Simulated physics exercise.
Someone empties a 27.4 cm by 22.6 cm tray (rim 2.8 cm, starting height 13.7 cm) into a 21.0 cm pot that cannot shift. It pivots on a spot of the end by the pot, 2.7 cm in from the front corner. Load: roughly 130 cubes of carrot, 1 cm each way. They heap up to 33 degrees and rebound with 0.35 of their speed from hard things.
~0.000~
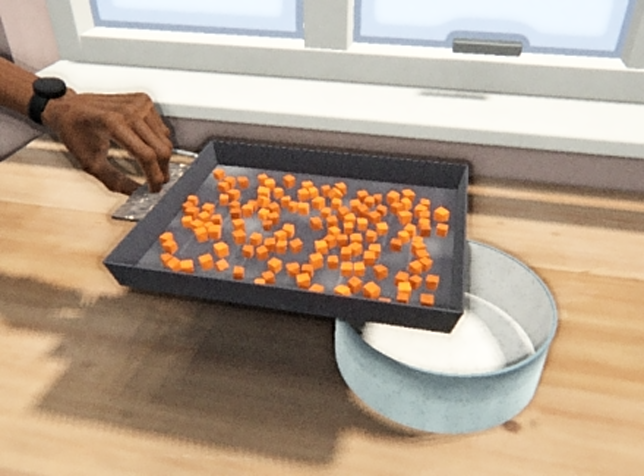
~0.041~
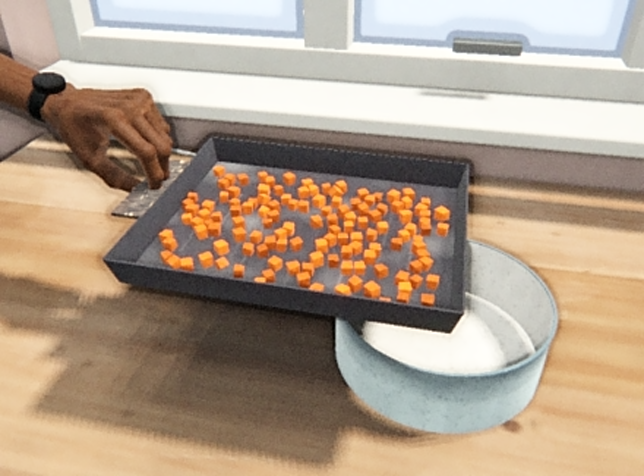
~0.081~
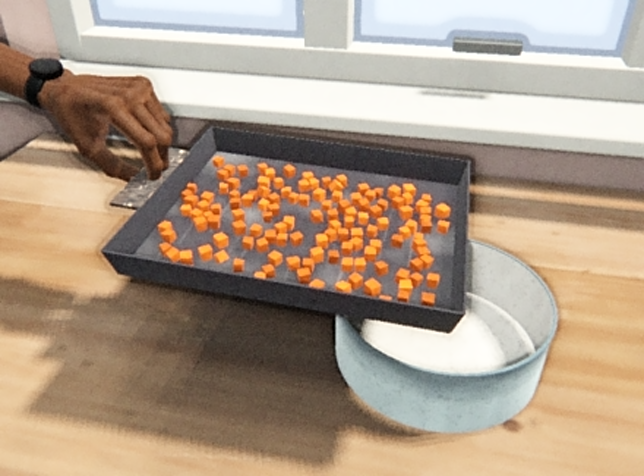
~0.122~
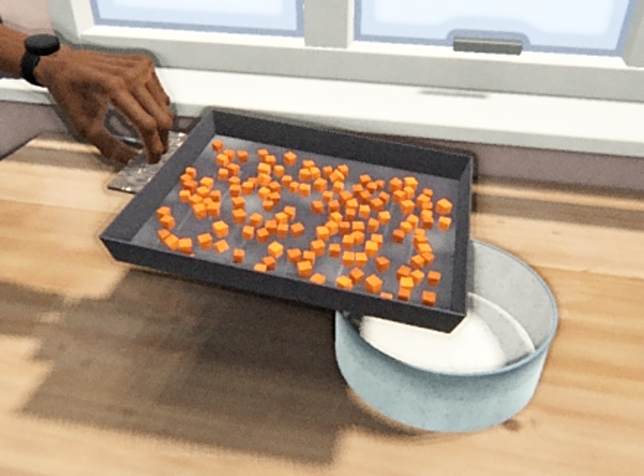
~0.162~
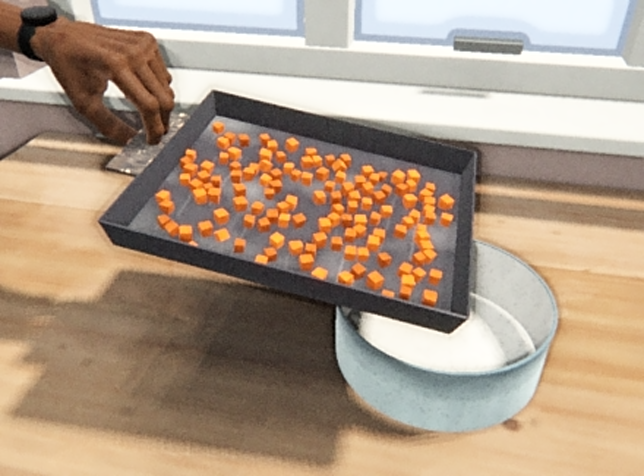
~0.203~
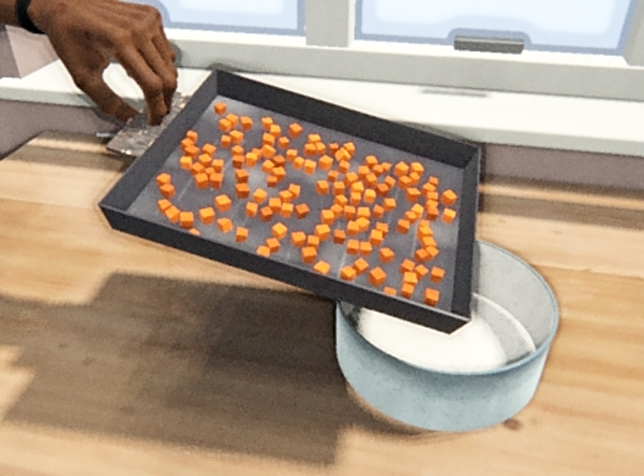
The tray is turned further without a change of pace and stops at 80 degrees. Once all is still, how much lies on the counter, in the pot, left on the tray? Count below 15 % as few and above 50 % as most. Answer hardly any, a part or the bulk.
On the counter: The bulk; in the pot: Hardly any; left on the tray: A part.
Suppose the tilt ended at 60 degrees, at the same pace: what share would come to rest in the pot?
It would be near 5 per cent.
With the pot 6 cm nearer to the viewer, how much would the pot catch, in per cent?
In that case some 45 per cent.
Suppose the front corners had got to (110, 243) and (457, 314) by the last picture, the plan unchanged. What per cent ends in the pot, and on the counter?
Pot 0, counter 45.
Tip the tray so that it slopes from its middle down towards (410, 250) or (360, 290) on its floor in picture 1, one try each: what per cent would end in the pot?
Some 25 and 0 per cent.
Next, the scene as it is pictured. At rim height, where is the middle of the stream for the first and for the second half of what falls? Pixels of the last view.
First near (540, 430), later near (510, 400).
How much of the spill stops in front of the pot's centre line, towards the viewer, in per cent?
Some 100 per cent.
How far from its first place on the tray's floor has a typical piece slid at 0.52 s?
Some 2 cm.
After 0.52 s, tilt 47 degrees; the tray holds 100 %, the pot 0 %.
After 0.73 s, tilt 68 degrees; the tray holds 100 %, the pot 0 %.
After 1.06 s, tilt 80 degrees; the tray holds 40 %, the pot 0 %.
At rest (2.3 s), counter 75 %, pot 0 %, tray 25 %.
